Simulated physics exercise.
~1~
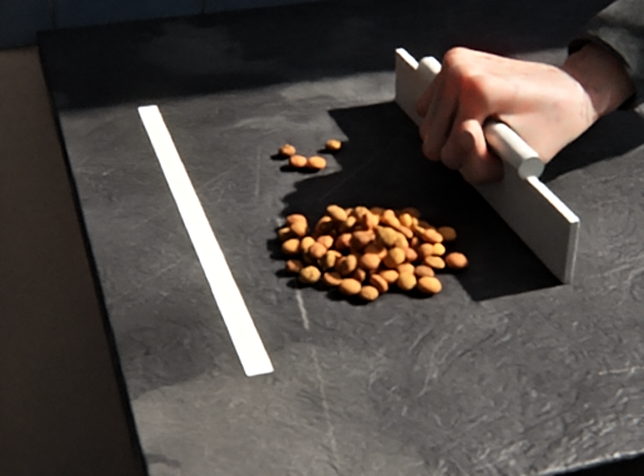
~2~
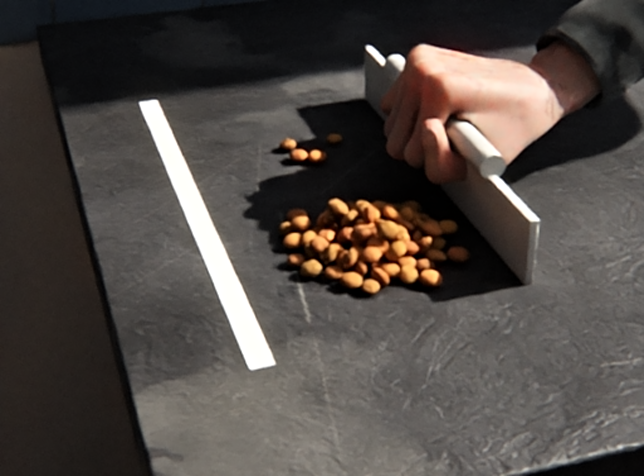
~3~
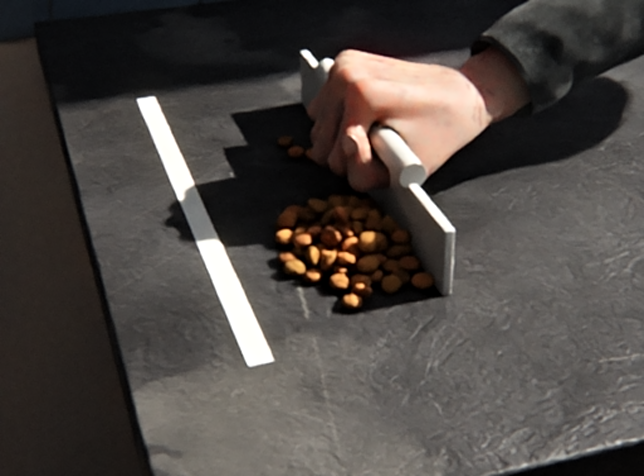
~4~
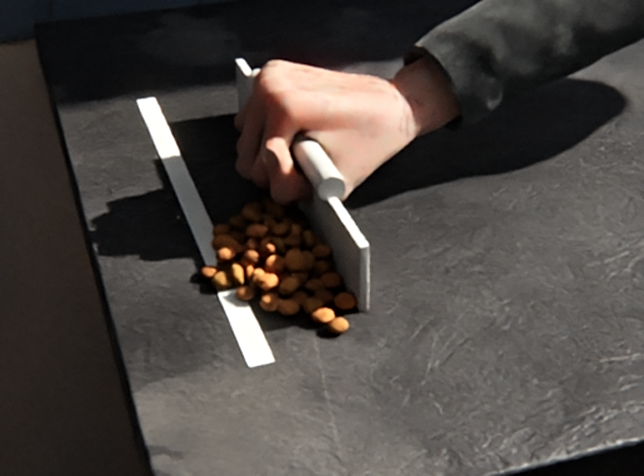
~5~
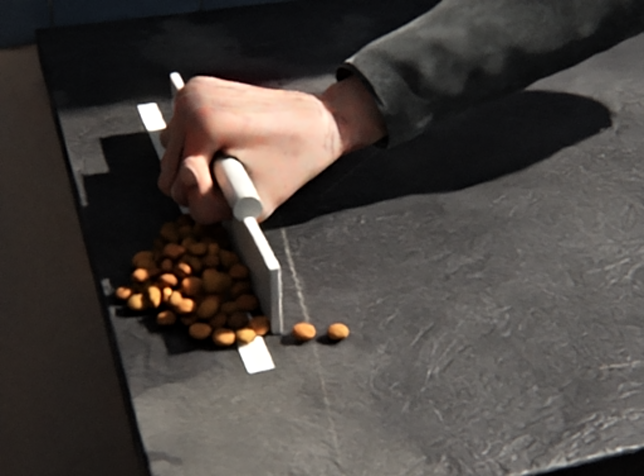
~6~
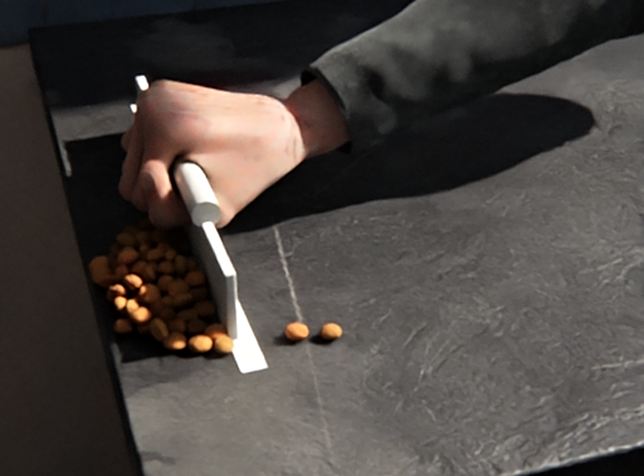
At the start, a hand in a dark sleeve grips a white scraper by its handle on a black tabletop, with a heap of orange-brown nuggets and a smaller cluster behind it lying toward a strip of white tape. The scraper slides left, reaches the heap and pushes it along, while the hand comes to cover the small cluster. The heap is shoved across the tape, and two nuggets slip around the blade's near end and stay behind. The scraper finally stops at the tape, with the heap crowded at the table's left side and a few nuggets over the edge.
